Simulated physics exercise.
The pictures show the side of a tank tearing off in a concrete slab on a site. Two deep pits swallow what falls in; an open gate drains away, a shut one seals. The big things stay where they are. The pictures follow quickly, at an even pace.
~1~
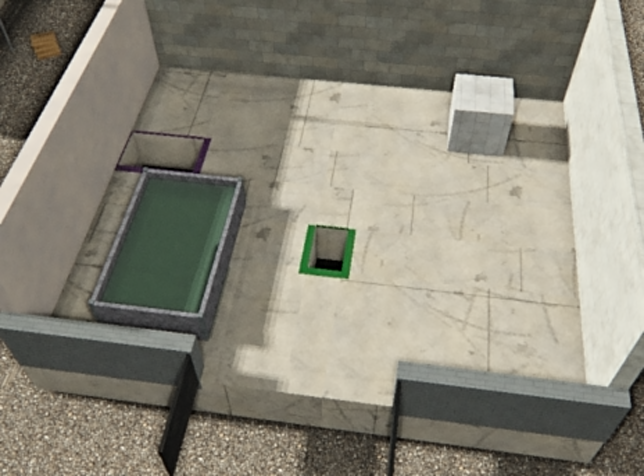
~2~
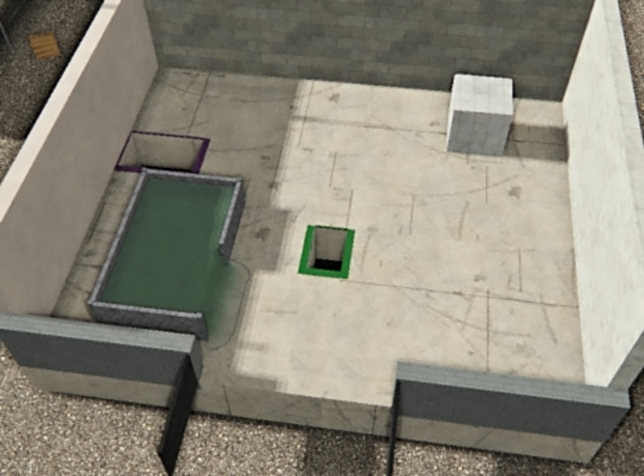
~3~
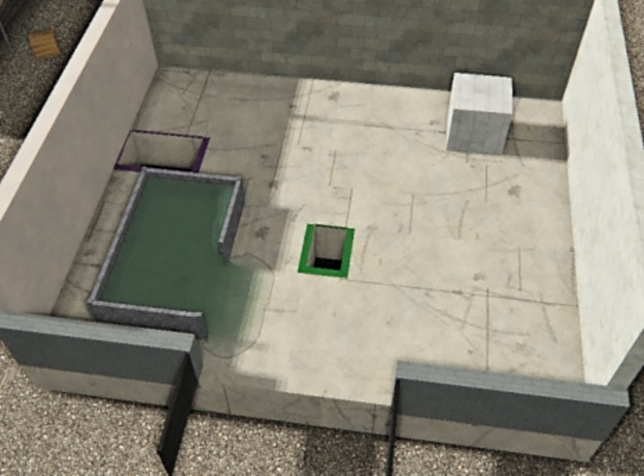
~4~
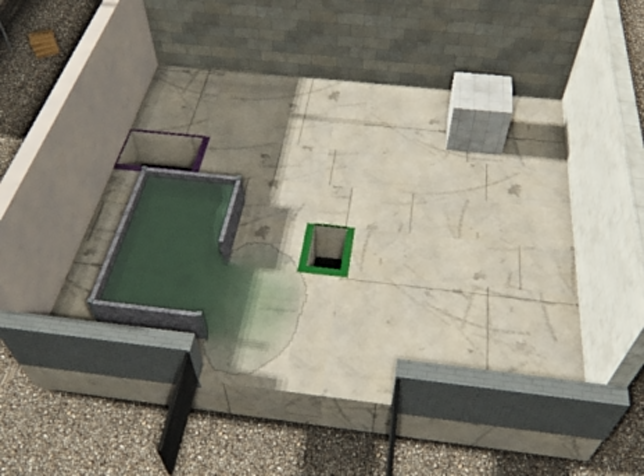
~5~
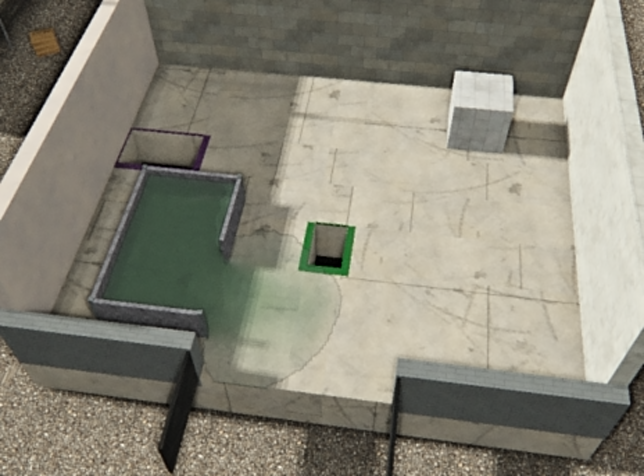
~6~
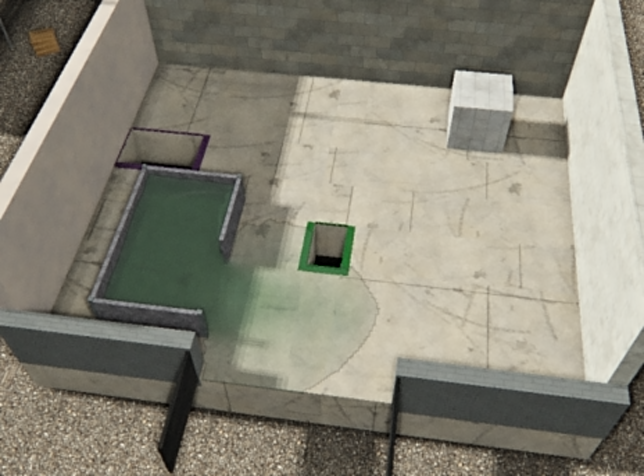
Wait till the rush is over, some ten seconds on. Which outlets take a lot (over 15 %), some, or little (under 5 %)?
One by one: The gate takes above 15 %; the green pit takes between 5 and 15 %; the purple pit takes not even 5 %.
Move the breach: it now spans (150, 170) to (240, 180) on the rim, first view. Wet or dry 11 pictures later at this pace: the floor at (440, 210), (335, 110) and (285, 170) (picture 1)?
As listed: Dry, wet, wet.
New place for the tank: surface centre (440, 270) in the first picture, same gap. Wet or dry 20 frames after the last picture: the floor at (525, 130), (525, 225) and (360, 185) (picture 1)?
In turn: Covered, flooded, no water.
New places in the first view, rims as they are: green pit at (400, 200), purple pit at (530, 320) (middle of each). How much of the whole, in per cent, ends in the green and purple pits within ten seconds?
In per cent: Green 2, purple 35.
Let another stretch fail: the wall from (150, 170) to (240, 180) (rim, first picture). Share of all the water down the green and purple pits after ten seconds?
In per cent: Green 0, purple 50.
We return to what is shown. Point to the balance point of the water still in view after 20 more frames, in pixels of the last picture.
Around (327, 290).
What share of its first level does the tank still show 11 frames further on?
Some 50 per cent.
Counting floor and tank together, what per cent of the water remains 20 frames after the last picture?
About 78 per cent.
A moment on, water covers 20 % of the floor; the gate 2 %, the green pit 2 %, the purple pit 0 %.
Next, water covers 30 % of the floor; the gate 10 %, the green pit 3 %, the purple pit 0 %.
Then, water covers 35 % of the floor; the gate 18 %, the green pit 5 %, the purple pit 0 %.
Later, water covers 45 % of the floor; the gate 25 %, the green pit 7 %, the purple pit 0 %.
In the end, water covers 65 % of the floor; the gate 31 %, the green pit 9 %, the purple pit 0 %.
